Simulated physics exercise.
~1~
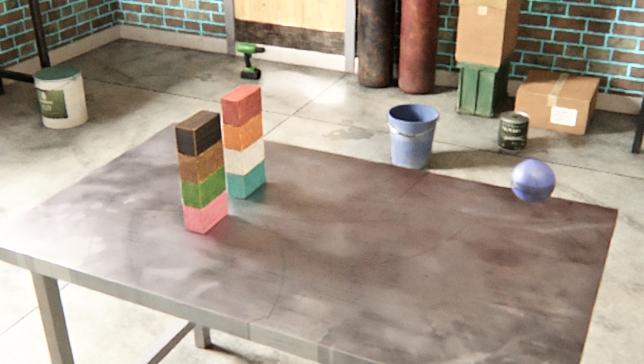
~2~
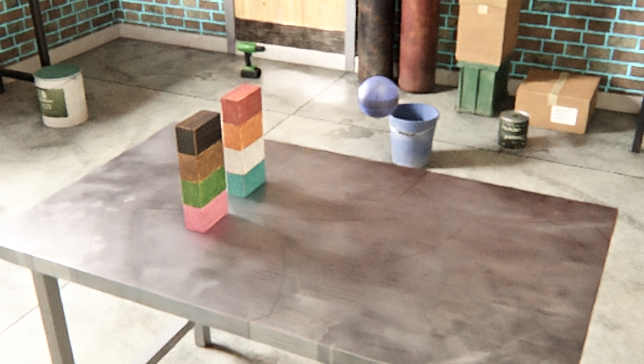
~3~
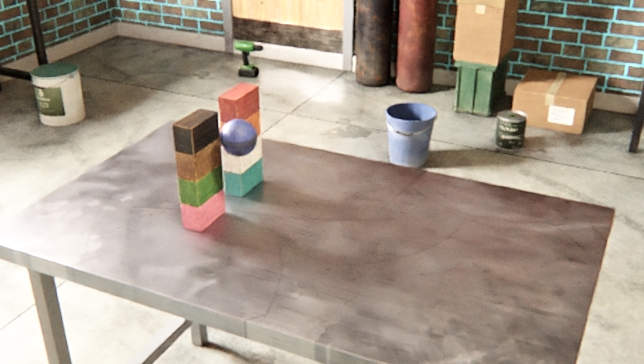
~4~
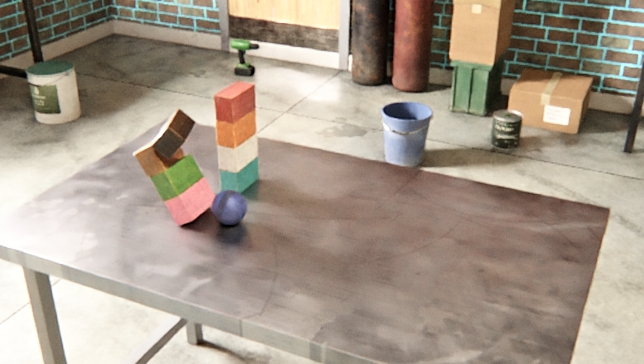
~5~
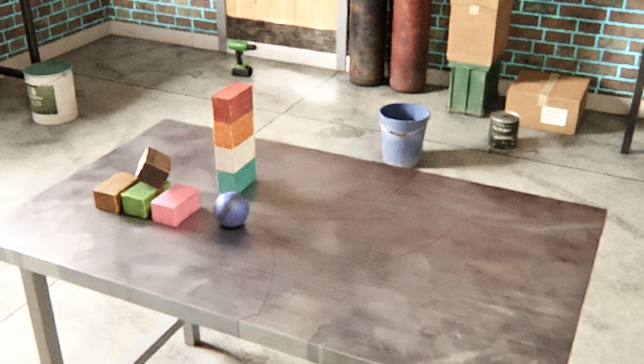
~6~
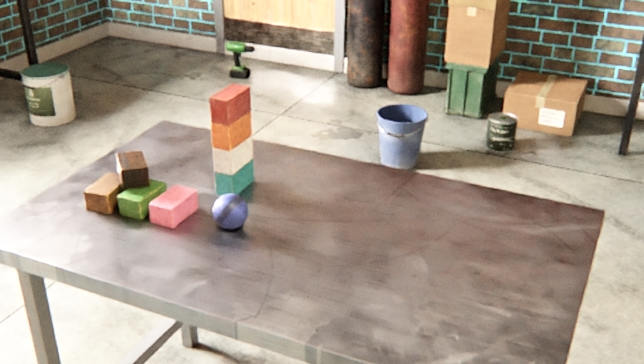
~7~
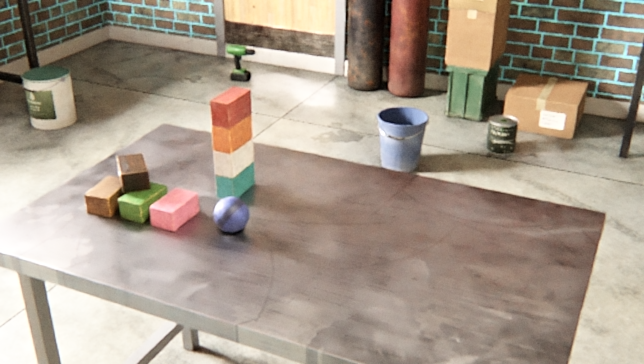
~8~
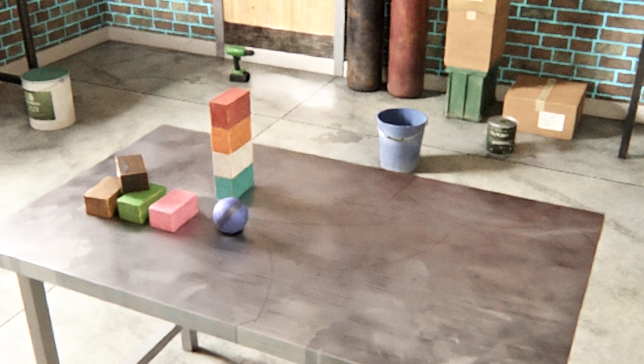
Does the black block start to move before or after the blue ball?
After it. The blue ball is already flying in from the right while the black block sits still on top of its stack, and the block only tips later.
Workshop table with a blue ball flying in from the right, toppling one block stack and settling beside another still standing.
